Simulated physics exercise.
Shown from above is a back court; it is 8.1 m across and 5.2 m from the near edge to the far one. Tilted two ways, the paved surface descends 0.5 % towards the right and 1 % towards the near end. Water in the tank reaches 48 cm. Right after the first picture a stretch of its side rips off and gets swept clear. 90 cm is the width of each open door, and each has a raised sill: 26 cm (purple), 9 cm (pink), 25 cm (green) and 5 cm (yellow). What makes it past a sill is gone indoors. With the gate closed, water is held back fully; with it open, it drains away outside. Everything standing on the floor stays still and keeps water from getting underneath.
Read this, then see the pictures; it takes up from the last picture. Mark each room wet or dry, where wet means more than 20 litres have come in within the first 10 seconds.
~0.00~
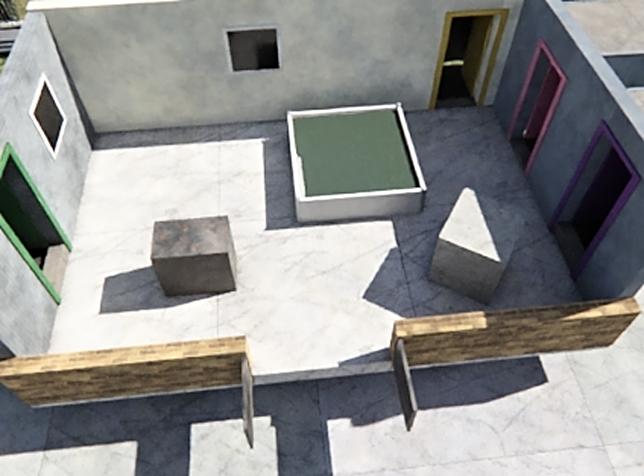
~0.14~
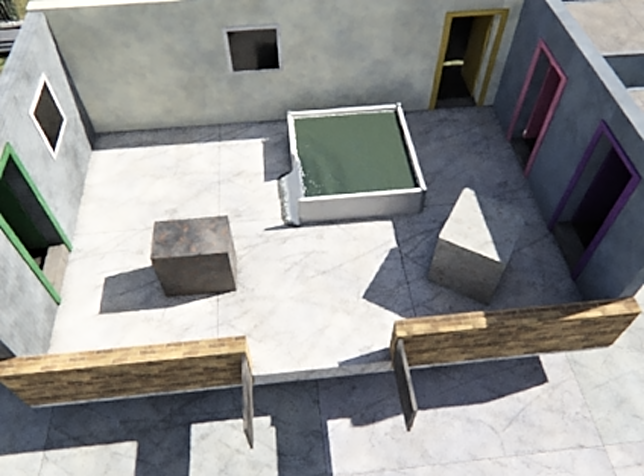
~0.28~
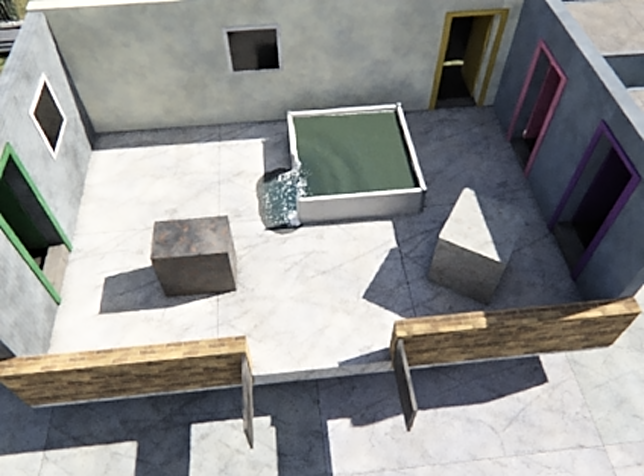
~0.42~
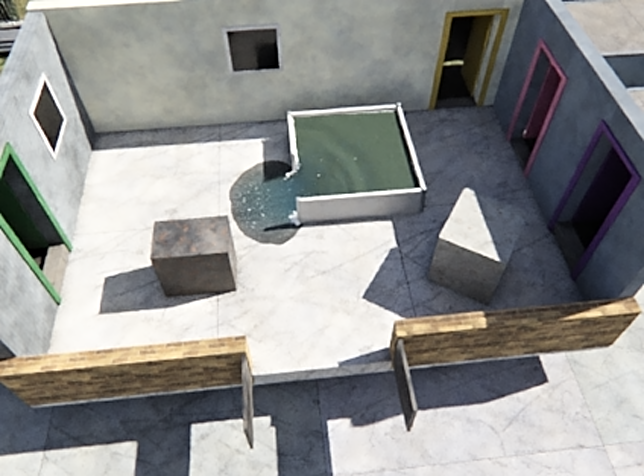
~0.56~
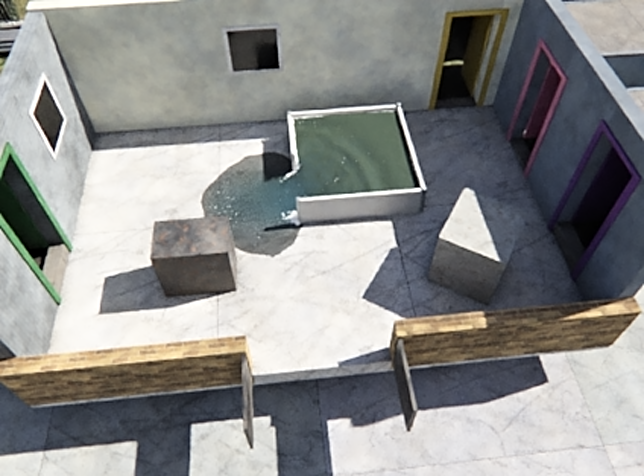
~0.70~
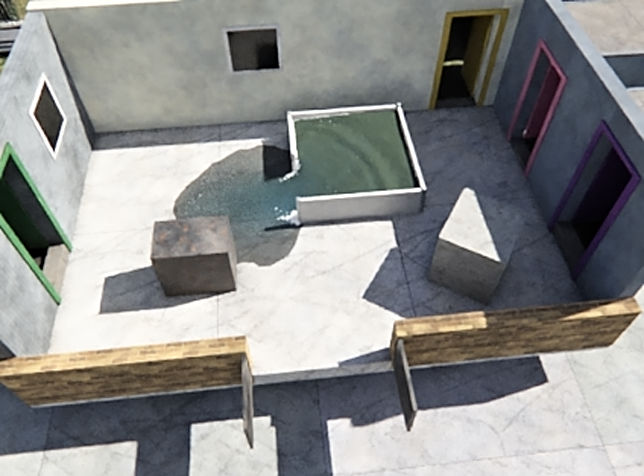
Purple door - dry, pink door - dry, green door - dry, yellow door - dry.
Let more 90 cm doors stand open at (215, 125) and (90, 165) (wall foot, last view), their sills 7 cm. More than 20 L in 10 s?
Order as listed: Respected and surpassed.
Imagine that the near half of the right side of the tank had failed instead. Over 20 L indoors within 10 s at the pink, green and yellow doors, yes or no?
Door pink goes beyond, door green stays within, door yellow goes beyond.
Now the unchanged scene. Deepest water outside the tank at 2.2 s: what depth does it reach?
Some 26 cm deep.
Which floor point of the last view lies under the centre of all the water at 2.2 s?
Its balance point lies near (287, 193).
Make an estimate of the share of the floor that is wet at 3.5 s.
40 %.
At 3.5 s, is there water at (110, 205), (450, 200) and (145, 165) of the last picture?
Well, the first is drenched, the next untouched by it, the last drenched.
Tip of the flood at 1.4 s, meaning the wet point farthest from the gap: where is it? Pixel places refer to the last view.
Point: Roughly (74, 238) in the last view.
After 1.4 s water covers 25 % of the floor and is deepest (25 cm) near (285, 205); purple door not reached, pink door not reached, green door not reached, yellow door not reached.
After 2.2 s water covers 35 % of the floor and is deepest (26 cm) near (72, 247); purple door not reached, pink door not reached, green door 21 cm at the sill, 0 L in, yellow door not reached.
After 3.5 s water covers 40 % of the floor and is deepest (22 cm) near (43, 380); purple door not reached, pink door not reached, green door 17 cm at the sill, 0 L in, yellow door not reached.
After 6.0 s water covers 55 % of the floor and is deepest (15 cm) near (43, 380); purple door not reached, pink door not reached, green door 12 cm at the sill, 0 L in, yellow door not reached.
After 10.0 s water covers 75 % of the floor and is deepest (12 cm) near (43, 380); purple door not reached, pink door 3 cm at the sill, 0 L in, green door 8 cm at the sill, 0 L in, yellow door 2 cm at the sill, 0 L in.
